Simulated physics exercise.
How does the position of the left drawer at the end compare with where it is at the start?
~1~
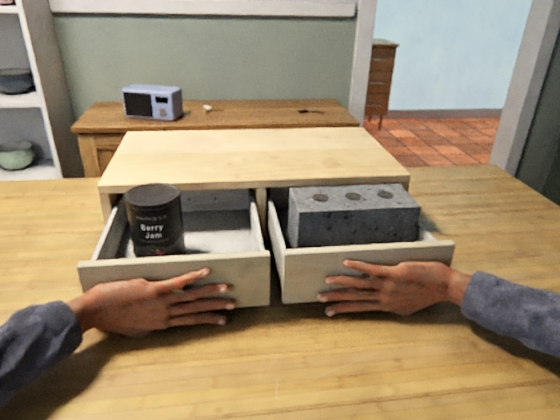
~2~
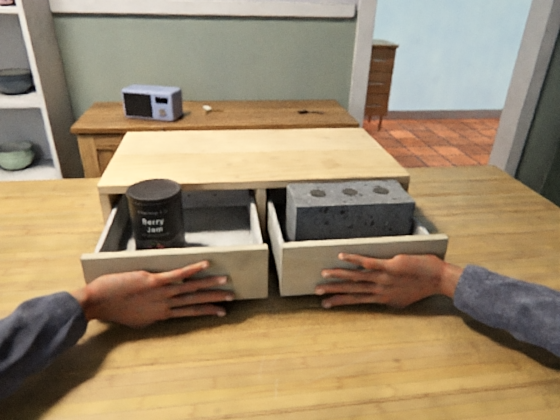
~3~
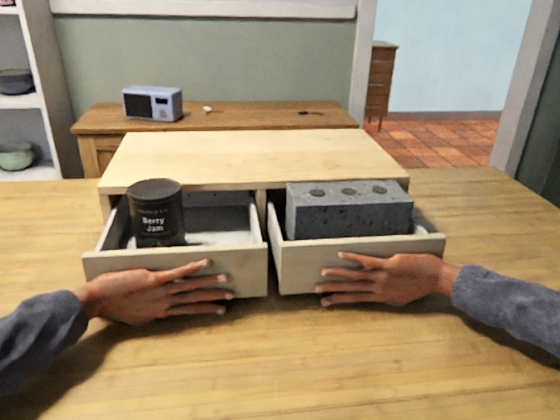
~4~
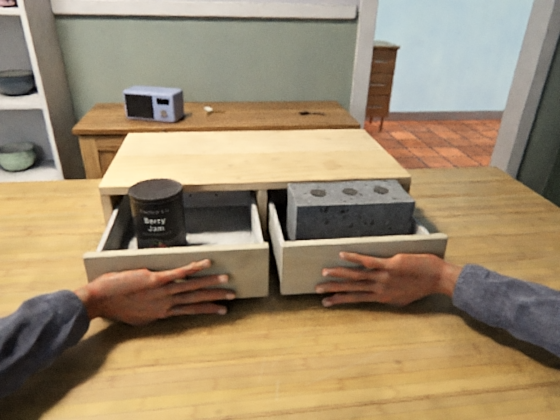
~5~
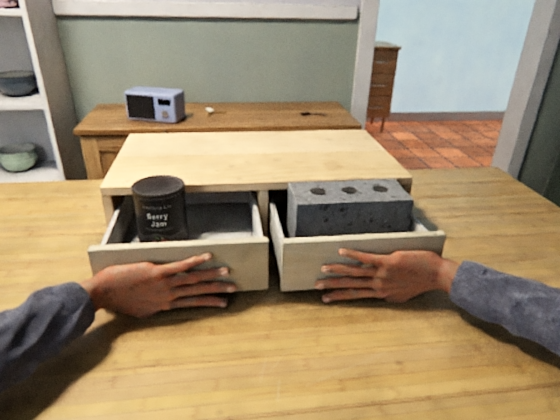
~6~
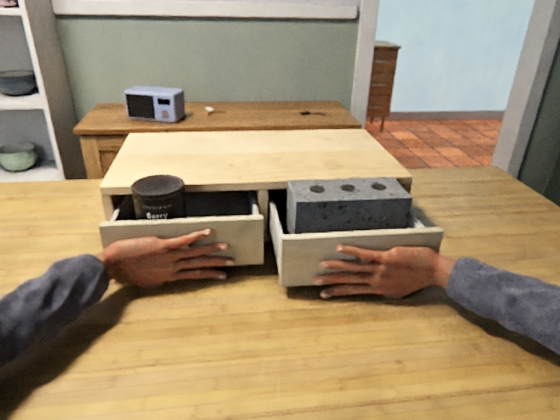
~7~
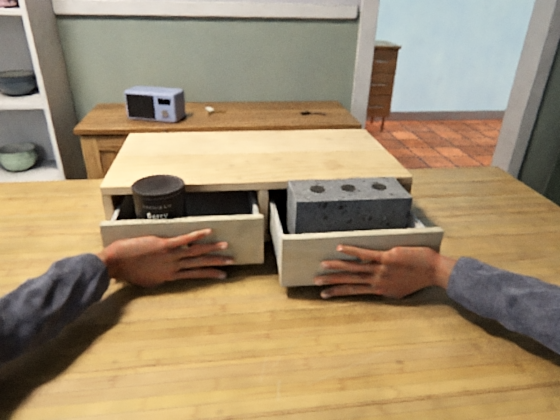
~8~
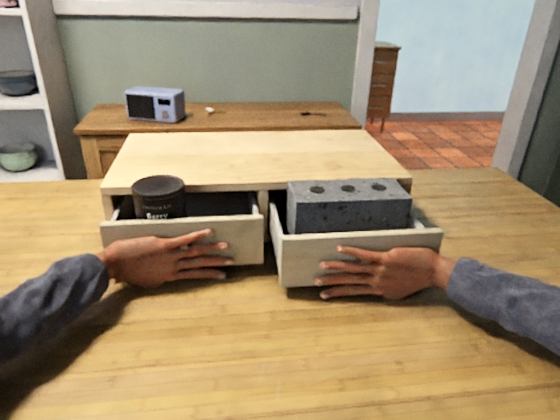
At the end the left drawer sits further into the chest than at the start, though it is still partly open.
